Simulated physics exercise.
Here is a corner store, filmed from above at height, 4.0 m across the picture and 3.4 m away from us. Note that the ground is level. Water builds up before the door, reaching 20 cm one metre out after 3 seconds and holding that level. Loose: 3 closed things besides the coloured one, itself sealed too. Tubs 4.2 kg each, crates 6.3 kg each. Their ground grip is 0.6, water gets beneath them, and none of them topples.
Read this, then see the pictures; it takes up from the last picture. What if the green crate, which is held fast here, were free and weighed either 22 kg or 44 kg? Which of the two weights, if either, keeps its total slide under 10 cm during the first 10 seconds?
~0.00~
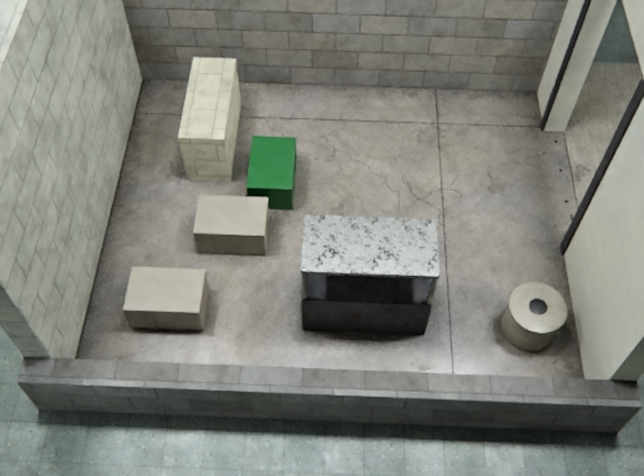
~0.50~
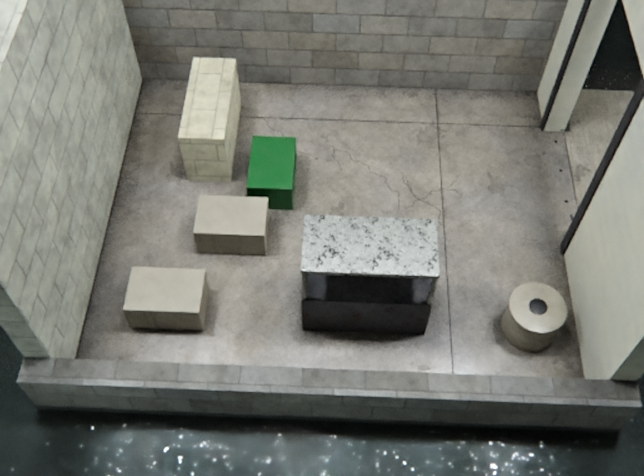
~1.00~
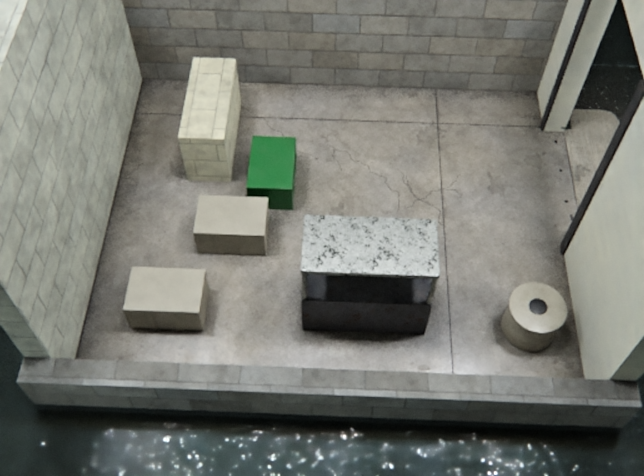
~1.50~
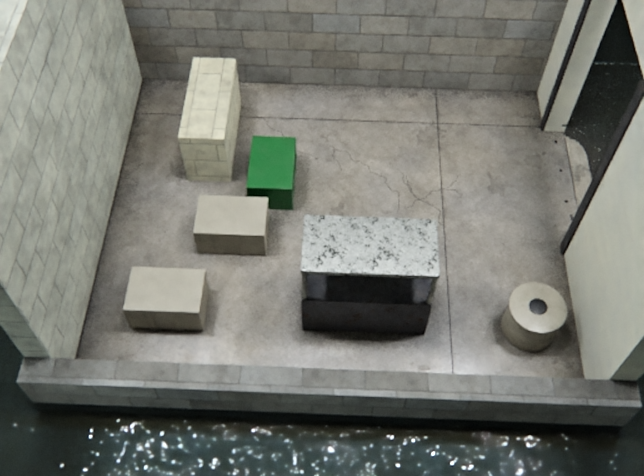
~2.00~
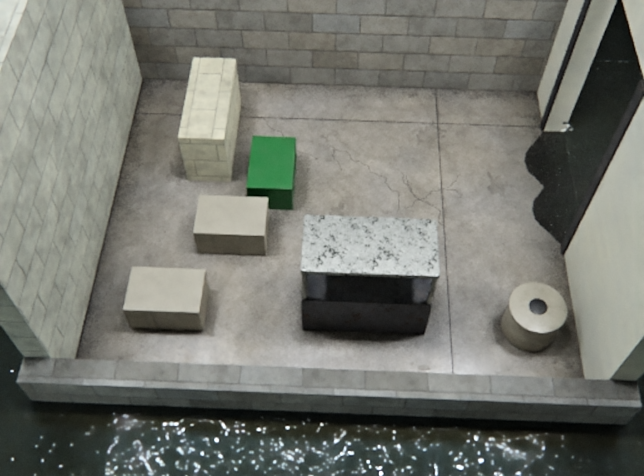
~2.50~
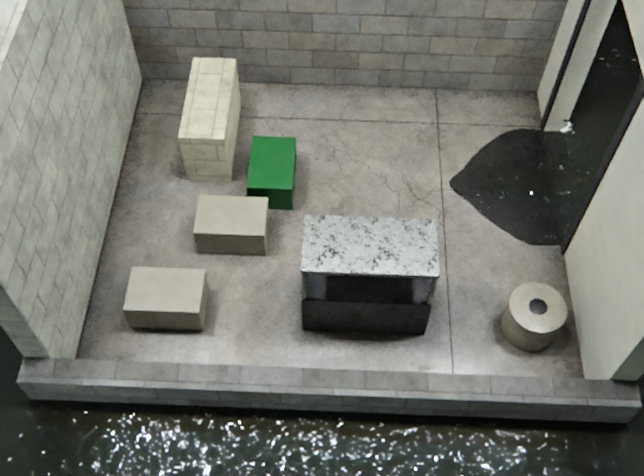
It is going to need the bigger figure.
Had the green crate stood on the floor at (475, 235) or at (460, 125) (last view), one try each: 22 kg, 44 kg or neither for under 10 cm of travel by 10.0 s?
Try by try, must use the heavier; must use the heavier.
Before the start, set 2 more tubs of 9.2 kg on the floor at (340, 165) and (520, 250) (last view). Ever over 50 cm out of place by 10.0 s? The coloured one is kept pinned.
First one: Beyond the limit; second one: Inside the limit.
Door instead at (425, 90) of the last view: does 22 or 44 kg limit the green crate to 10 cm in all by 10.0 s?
Short version: The light mass is sufficient.
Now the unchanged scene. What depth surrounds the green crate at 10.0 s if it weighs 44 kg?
Close to 13 cm deep.
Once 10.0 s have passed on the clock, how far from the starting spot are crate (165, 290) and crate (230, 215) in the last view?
200 cm, 80 cm.
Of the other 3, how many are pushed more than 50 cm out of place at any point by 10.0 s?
I get 2.
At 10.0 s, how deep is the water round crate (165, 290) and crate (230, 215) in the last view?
Depth approx. 10 cm / 12 cm.
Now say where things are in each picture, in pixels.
The first frame shows the green crate at (272, 162) rests on the ground; 0.0 m2 under water; 0 of 4 have shifted.
The second frame shows the green crate at (272, 162), on the bottom; water covers 0.0 m2; 0 of 4 have shifted.
The third frame shows the green crate at (272, 162), on the bottom; 0.0 m2 under water; 0 of 4 have shifted.
The fourth frame shows the green crate at (272, 162), on the bottom; 0.0 m2 under water; 0 of 4 have shifted.
The fifth frame shows the green crate at (272, 162) rests on the ground; 0.2 m2 under water; 0 of 4 have shifted.
The sixth frame shows the green crate at (272, 162), on the bottom; water covers 0.9 m2; 0 of 4 have shifted.
After 3.5 s the green crate would be 0 cm from its start with 22 kg and 0 cm from its start with 44 kg; 0 cm of water round it then.
After 4.5 s the green crate would be 0 cm from its start with 22 kg and 0 cm from its start with 44 kg; 5 cm of water round it then.
After 7.0 s the green crate would be 42 cm from its start with 22 kg and 0 cm from its start with 44 kg; 10 cm of water round it then.
After 10.0 s the green crate would be 175 cm from its start with 22 kg and 0 cm from its start with 44 kg; 13 cm of water round it then.
